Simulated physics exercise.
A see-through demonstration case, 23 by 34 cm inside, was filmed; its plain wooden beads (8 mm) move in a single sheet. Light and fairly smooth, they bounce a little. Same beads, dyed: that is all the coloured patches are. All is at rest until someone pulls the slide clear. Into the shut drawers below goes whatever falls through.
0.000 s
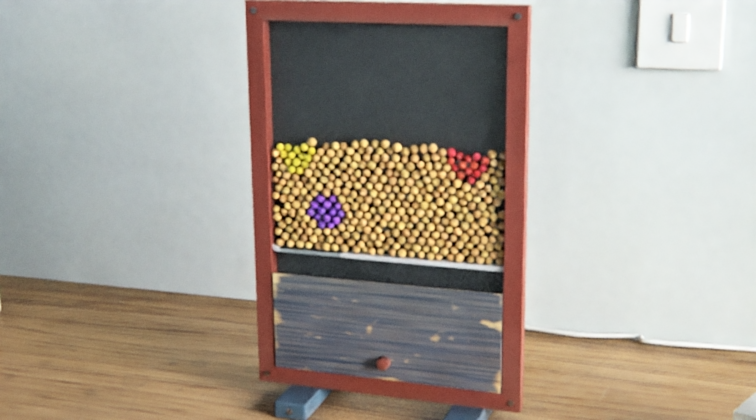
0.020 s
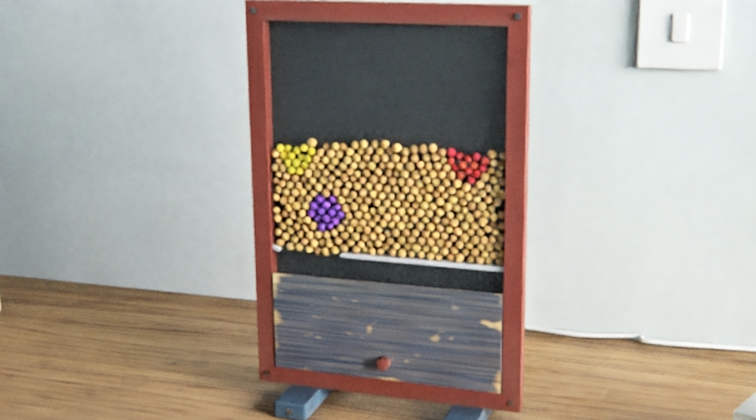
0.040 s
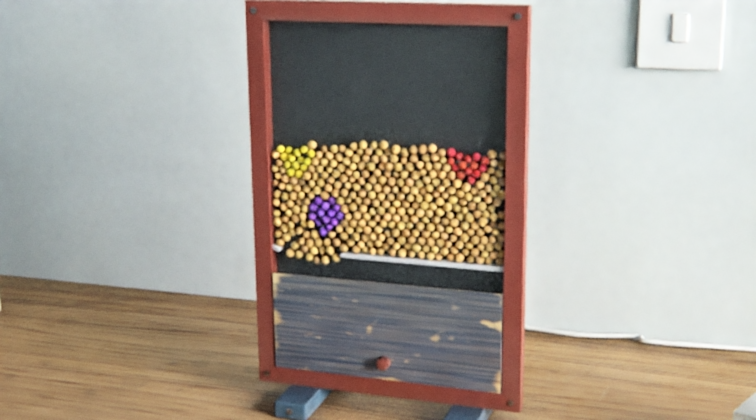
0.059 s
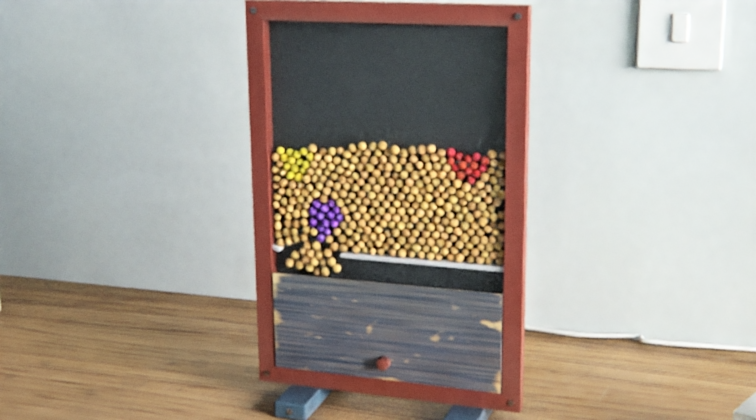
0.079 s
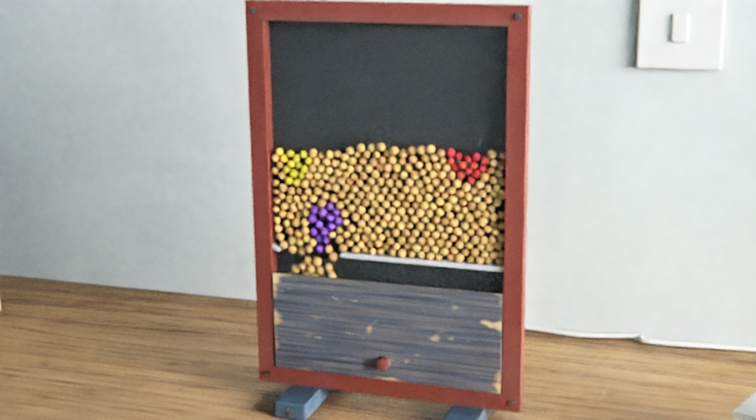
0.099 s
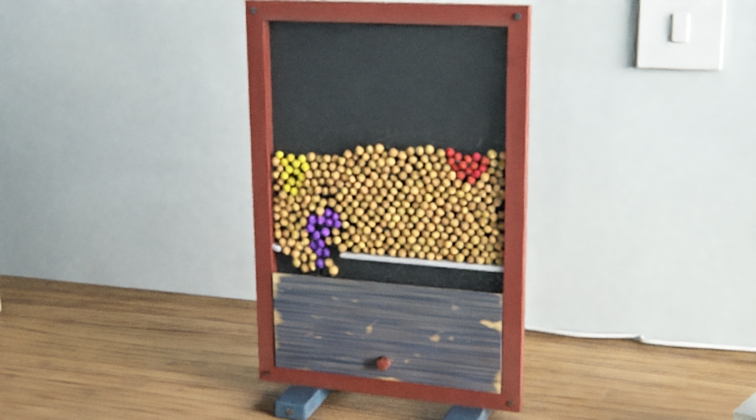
Wooden beads drop through a gap at the lower left, and the purple patch sinks and stretches.
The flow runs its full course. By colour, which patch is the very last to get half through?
That is the yellow one.
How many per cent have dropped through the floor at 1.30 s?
That would be around 65 per cent.
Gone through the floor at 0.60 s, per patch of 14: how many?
Purple: 14; yellow: 14; red: 0.
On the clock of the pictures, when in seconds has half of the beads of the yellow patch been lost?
Time: About 0.4 s.
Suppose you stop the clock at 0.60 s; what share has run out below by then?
Roughly 50 per cent.
After 0.25 s, 25 % are out; out of 14, purple 14, yellow 0, red 0.
After 0.60 s, 50 % are out; out of 14, purple 14, yellow 14, red 0.
After 1.30 s, 65 % are out; out of 14, purple 14, yellow 14, red 1.
Settled by 2.4 s, 65 % are out; out of 14, purple 14, yellow 14, red 3; half out at purple 0.18 s, yellow 0.33 s, red never.
